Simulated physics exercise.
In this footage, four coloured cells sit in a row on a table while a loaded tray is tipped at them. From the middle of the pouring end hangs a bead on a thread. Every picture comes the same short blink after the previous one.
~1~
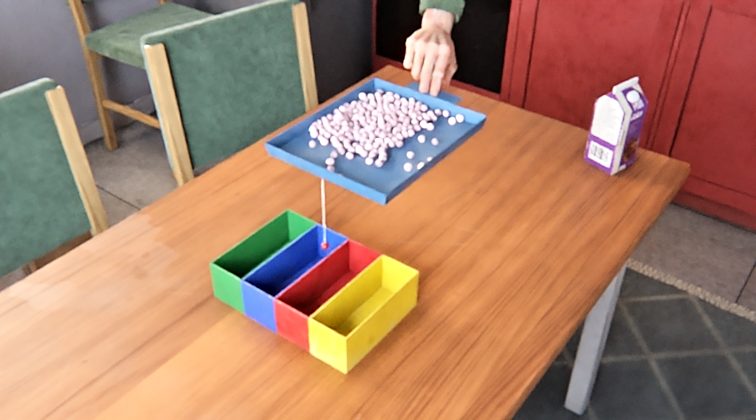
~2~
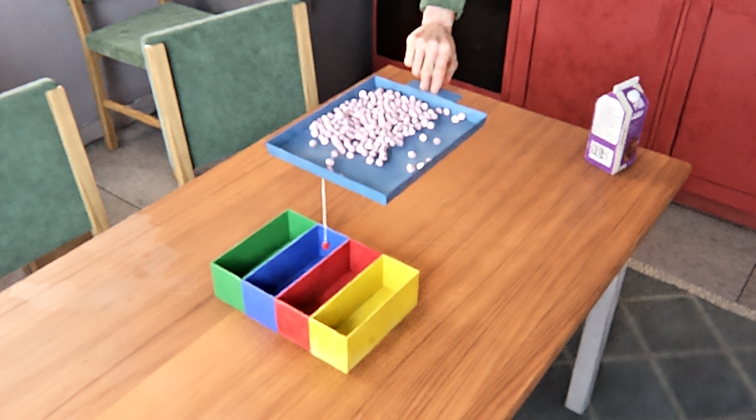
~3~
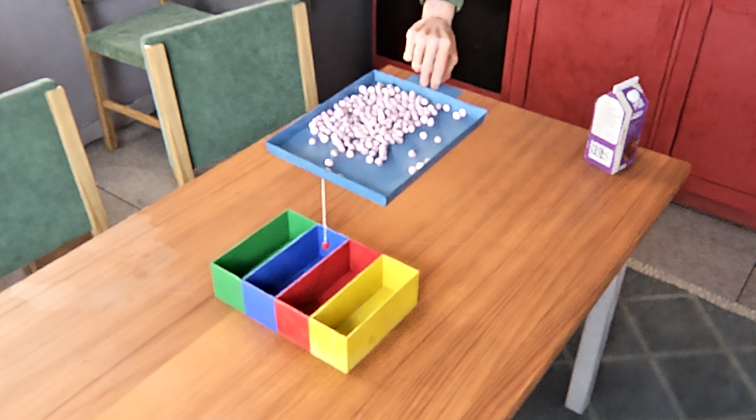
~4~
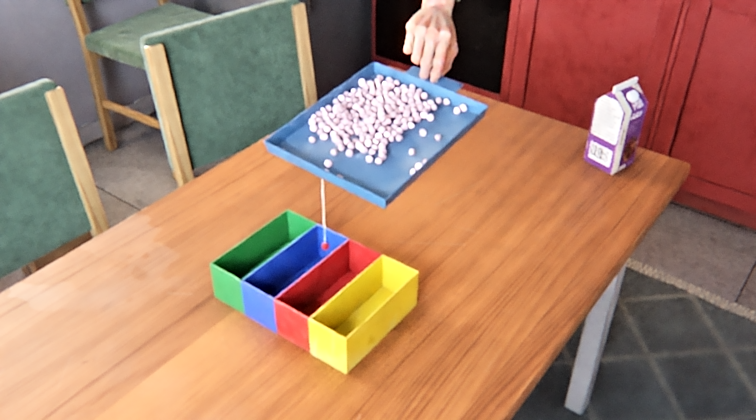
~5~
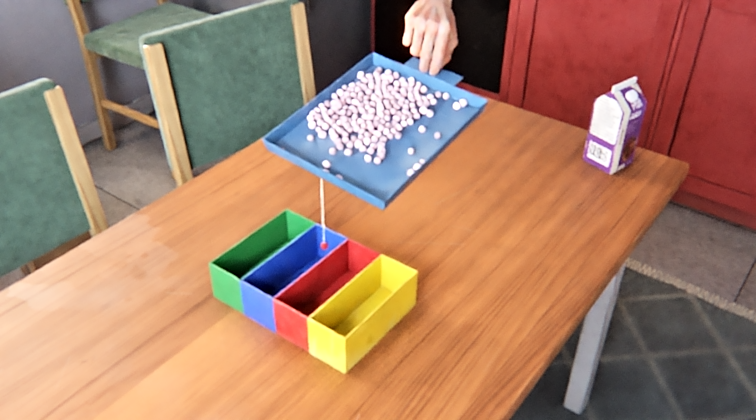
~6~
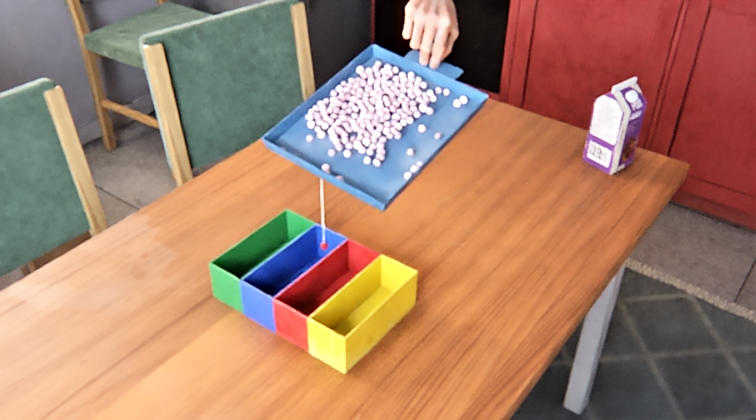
To begin with, a hand holds a blue tray of small pale pink balls nearly level above green, blue, red and yellow cells on a wooden table, a bead hanging on a thread. The hand then gradually raises the far side, tilting the tray toward the cells, and the balls shift slightly on it.
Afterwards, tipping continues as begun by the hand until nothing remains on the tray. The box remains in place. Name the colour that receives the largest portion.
Yellow.
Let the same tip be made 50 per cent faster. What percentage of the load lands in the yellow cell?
That works out at roughly 70 per cent.
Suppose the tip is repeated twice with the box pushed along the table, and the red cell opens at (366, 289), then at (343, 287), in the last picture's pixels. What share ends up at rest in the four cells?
Roughly 100 %, then roughly 100 %.
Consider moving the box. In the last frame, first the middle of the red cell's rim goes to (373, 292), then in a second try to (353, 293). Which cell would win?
One: That red cell. Two: The red one.
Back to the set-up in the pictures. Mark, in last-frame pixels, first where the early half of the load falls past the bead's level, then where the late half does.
The first part at (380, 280); the rest at (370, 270).
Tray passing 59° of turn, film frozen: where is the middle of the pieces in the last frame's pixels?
Look about (366, 176) in the last picture.
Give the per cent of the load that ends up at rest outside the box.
20 per cent.
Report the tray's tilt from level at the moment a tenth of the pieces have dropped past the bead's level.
Somewhere near 75°.
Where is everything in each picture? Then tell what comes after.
The first picture shows corners of the pouring end (268, 143) and (385, 193), level; middle of the load (373, 124), sugar pearls; bead on its thread (325, 246); green cell (228, 285); blue cell (259, 303); red cell (293, 322); yellow cell (328, 343).
The second picture shows corners of the pouring end (269, 142) and (385, 193), level; middle of the load (374, 123).
The third picture shows corners of the pouring end (268, 141) and (385, 195), tipped barely, lowest at the right corner; middle of the load (374, 120).
The fourth picture shows corners of the pouring end (267, 141) and (385, 197), tipped a little, lowest at the right corner; middle of the load (373, 116), about a tenth on the move.
The fifth picture shows corners of the pouring end (266, 139) and (384, 199), tipped a little, lowest at the right corner; middle of the load (372, 111), about a tenth on the move.
The sixth picture shows corners of the pouring end (266, 138) and (383, 202), tipped a little, lowest at the right corner; middle of the load (372, 109), the larger part on the move; green cell (227, 285); blue cell (258, 303); red cell (292, 322); yellow cell (327, 343).
Just after the last frame, tray tipped steeply; almost all on the tray; just a few in the yellow cell; just a few in the red cell; just a few falling or outside the box.
A moment on, tray tipped right over; about a tenth on the tray; roughly two thirds in the yellow cell; about a tenth in the red cell; just a few in the blue cell; roughly a quarter falling or outside the box.
Further on, tray tipped past a quarter turn; the larger part in the yellow cell; about a tenth in the red cell; just a few in the blue cell; roughly a quarter falling or outside the box.
When it is over, tray tipped past a quarter turn; the larger part in the yellow cell; about a tenth in the red cell; just a few in the blue cell; not one in the green cell; roughly a quarter outside the box.
